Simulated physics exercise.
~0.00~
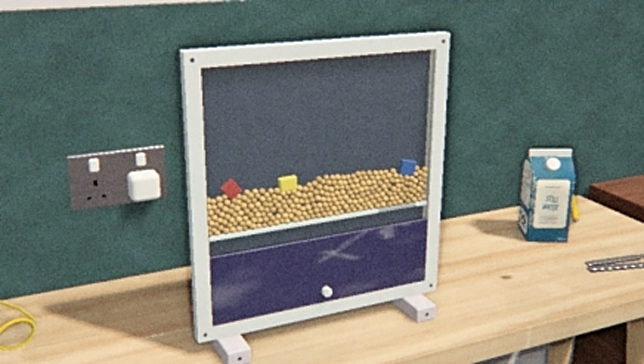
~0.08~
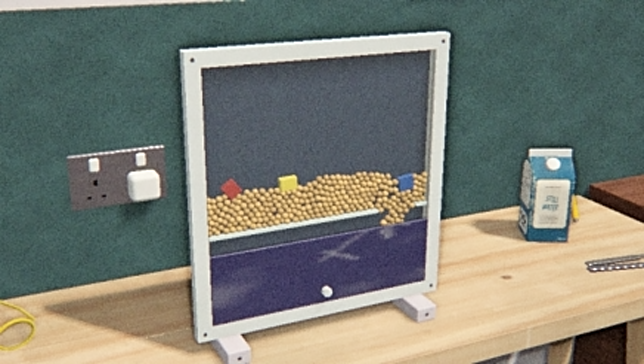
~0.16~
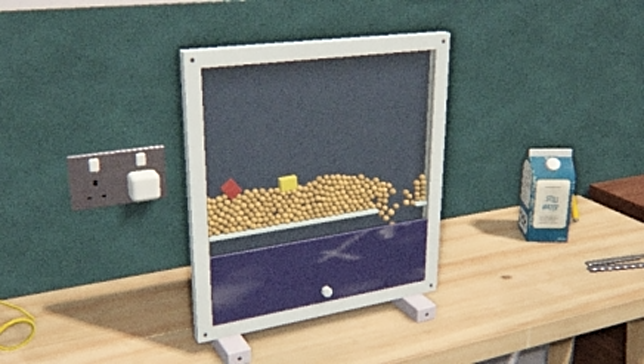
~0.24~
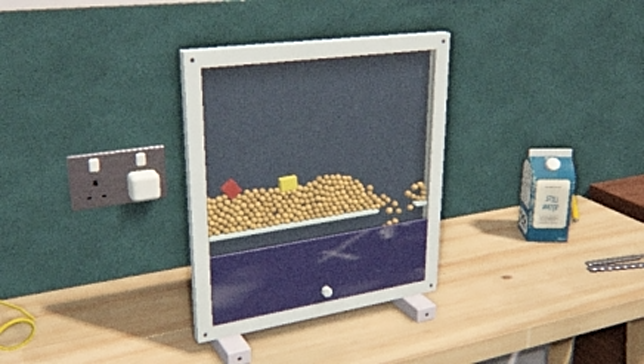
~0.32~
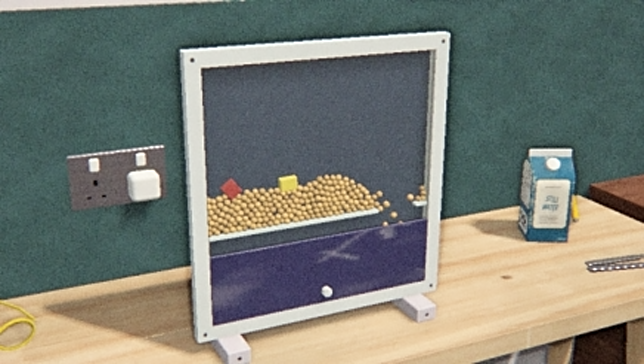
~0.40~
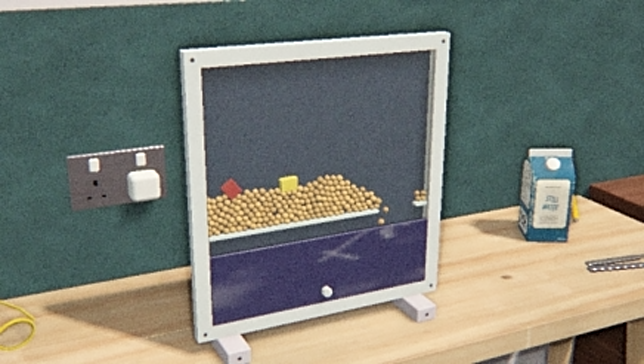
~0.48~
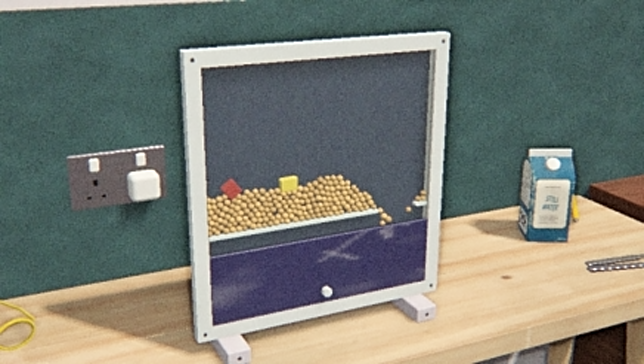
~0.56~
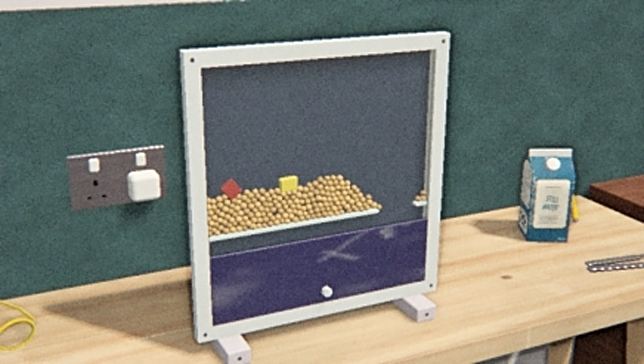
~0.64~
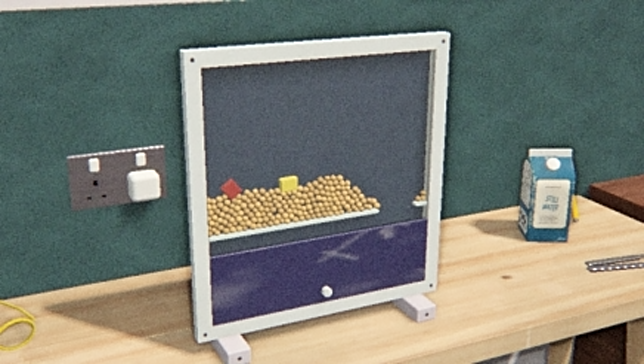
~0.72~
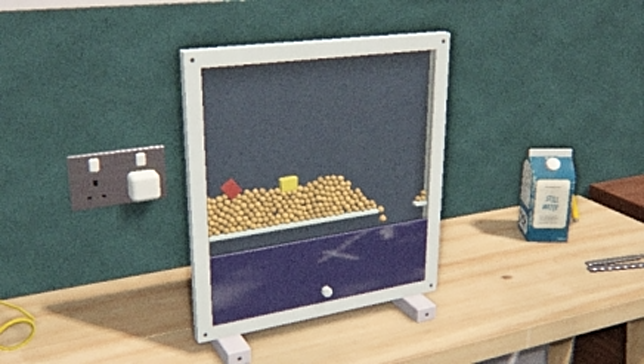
A flat white-framed case stood on a wooden table, holding pale beads with red, yellow and blue blocks on top, until a gap opened near the right and beads poured down with the blue block, leaving the red and yellow blocks resting on the left pile.
